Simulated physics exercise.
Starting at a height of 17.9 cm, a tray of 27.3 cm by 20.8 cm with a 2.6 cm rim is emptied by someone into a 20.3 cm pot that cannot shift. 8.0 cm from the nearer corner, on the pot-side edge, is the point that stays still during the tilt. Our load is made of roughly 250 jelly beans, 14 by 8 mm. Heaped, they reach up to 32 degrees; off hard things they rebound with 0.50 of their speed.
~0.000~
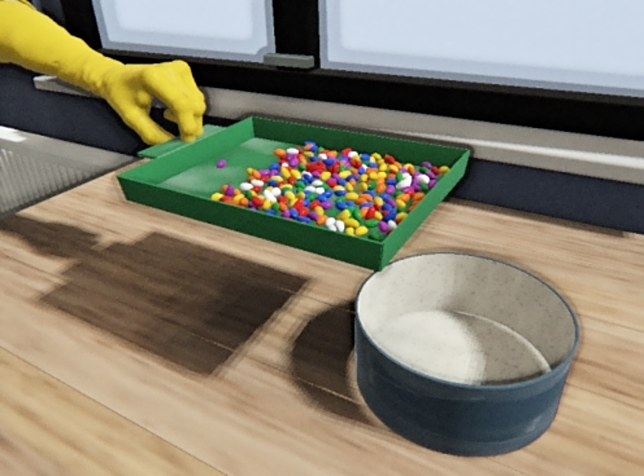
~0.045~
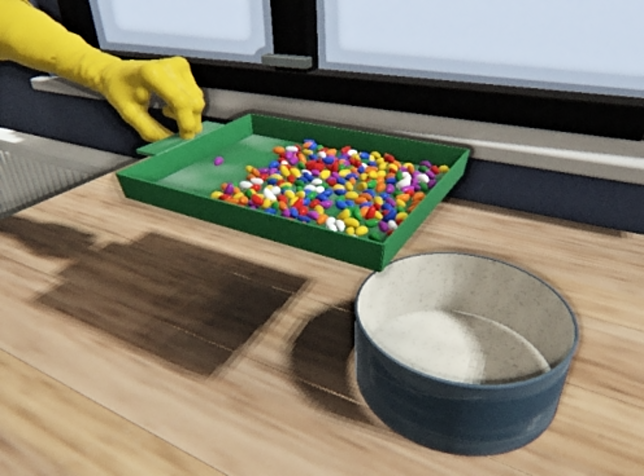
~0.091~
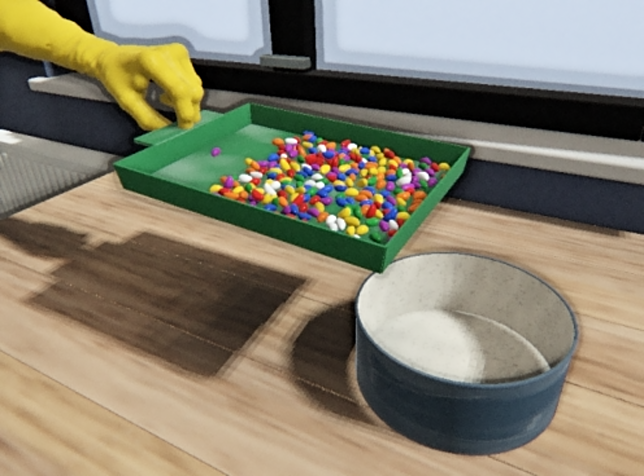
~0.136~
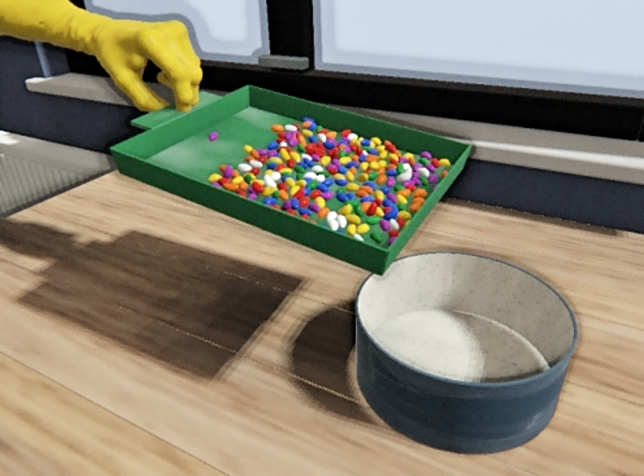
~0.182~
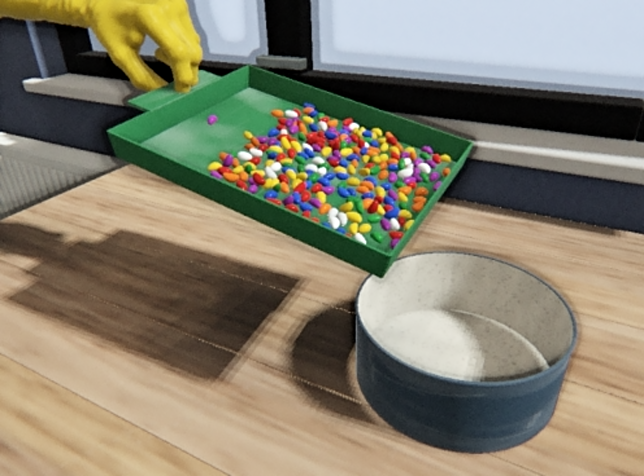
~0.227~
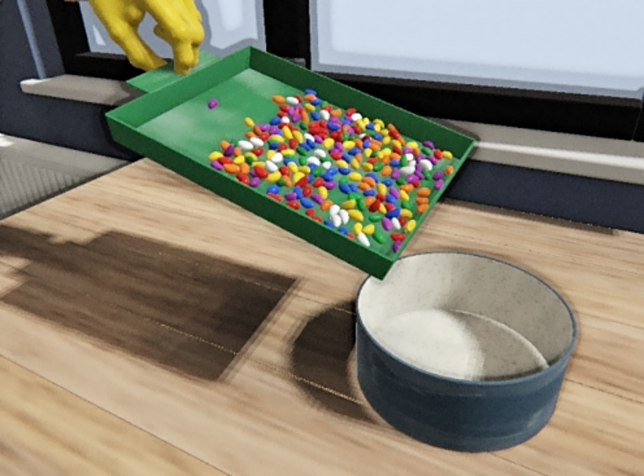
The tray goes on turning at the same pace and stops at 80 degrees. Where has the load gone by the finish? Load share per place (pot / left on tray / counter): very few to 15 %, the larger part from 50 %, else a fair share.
Pot: A fair share; tray: A fair share; counter: A fair share.
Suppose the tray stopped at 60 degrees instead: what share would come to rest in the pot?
I'd say close to 10 percent.
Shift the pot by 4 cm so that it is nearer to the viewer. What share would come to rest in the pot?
In that setup it would come to near 70 per cent.
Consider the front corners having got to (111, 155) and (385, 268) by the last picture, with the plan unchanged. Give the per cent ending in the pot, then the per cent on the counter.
In the pot: 10 per cent; on the counter: 70 per cent.
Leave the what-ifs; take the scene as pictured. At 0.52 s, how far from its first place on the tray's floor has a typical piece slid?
3 cm.
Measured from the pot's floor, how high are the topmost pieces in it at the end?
Around 1.5 cm above the floor.
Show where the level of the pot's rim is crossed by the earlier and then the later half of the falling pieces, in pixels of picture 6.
Around (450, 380), then (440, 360).
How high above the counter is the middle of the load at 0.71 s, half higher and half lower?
Roughly 22 centimetres, more or less.
After 0.52 s, tilt 49 degrees; the tray holds 100 %, the pot 0 %.
After 0.71 s, tilt 69 degrees; the tray holds 100 %, the pot 0 %.
Then, at 1.02 s, tilt 80 degrees; the tray holds 45 %, the pot 20 %.
By 2.6 s all is still; pot 40 %, tray 25 %, counter 30 %.
